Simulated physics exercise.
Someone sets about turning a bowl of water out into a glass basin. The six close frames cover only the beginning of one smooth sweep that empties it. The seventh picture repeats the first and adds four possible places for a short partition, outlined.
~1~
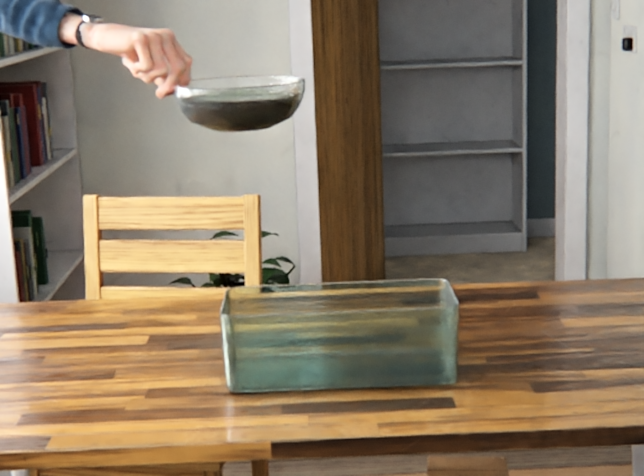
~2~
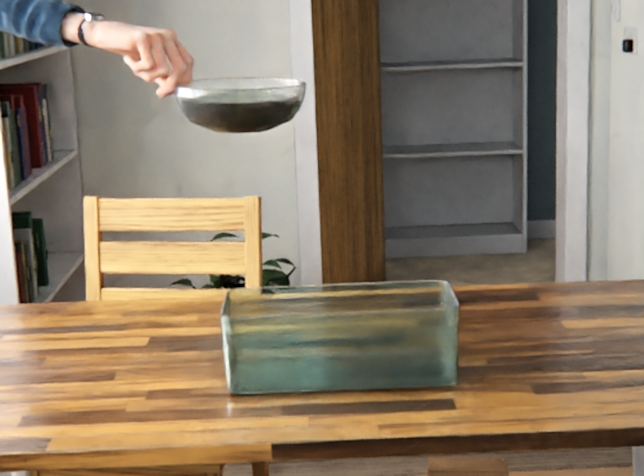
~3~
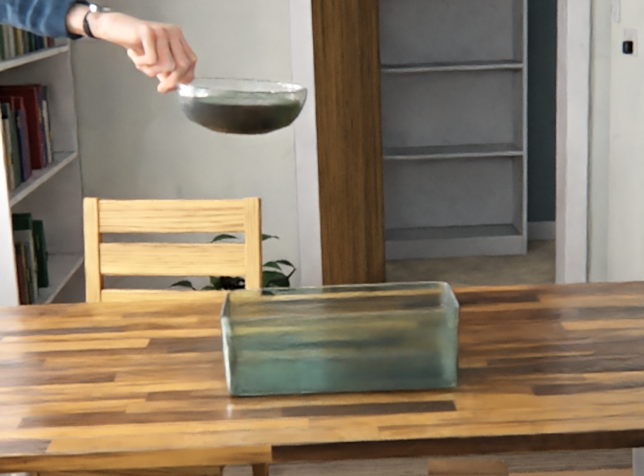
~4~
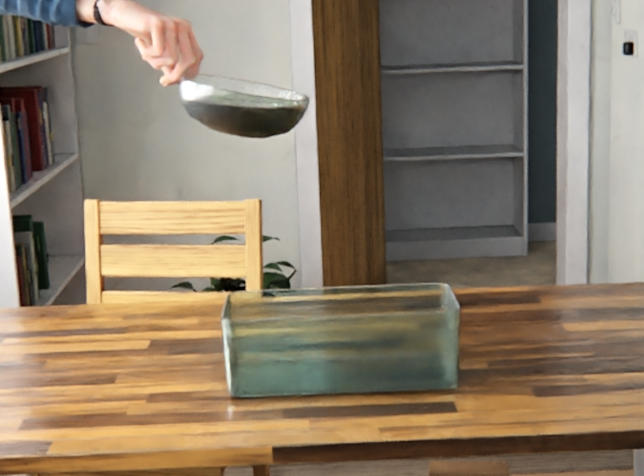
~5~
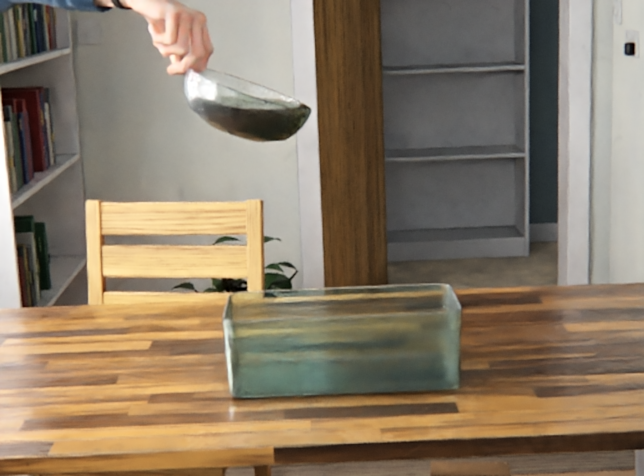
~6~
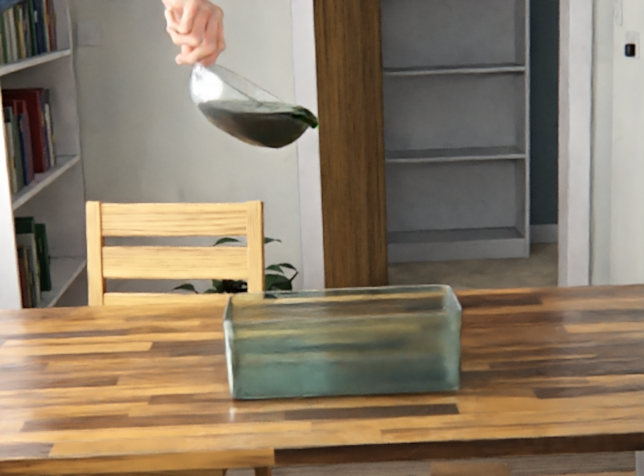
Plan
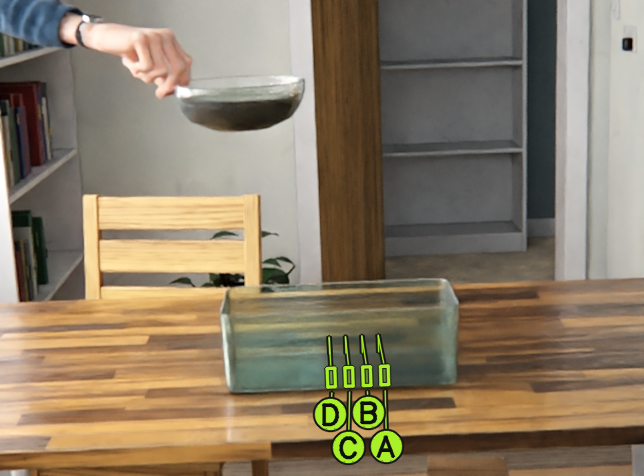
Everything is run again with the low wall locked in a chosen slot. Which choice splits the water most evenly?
I would pick slot B.
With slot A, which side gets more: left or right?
The left one.
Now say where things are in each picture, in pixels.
Upright, lip at (303, 79); basin from (227, 391) to (457, 382); nothing has left yet.
Upright, lip at (304, 82); nothing has left yet.
Tipped about 6°, lip at (305, 88); nothing has left yet.
Tipped about 13°, lip at (308, 98); nothing has left yet.
Tipped about 22°, lip at (310, 109); nothing has left yet.
Tipped about 32°, lip at (309, 122); water is over the lip, down to (315, 125).
On the marked copy, A at (385, 390); B at (367, 391); C at (349, 391); D at (331, 392).
For slot A, about 64 % ends left of the wall and 32 % right of it; 4 % is lost outside.
For slot B, about 49 % ends left of the wall and 48 % right of it; 3 % is lost outside.
For slot C, about 37 % ends left of the wall and 60 % right of it; 3 % is lost outside.
For slot D, about 27 % ends left of the wall and 69 % right of it; 4 % is lost outside.
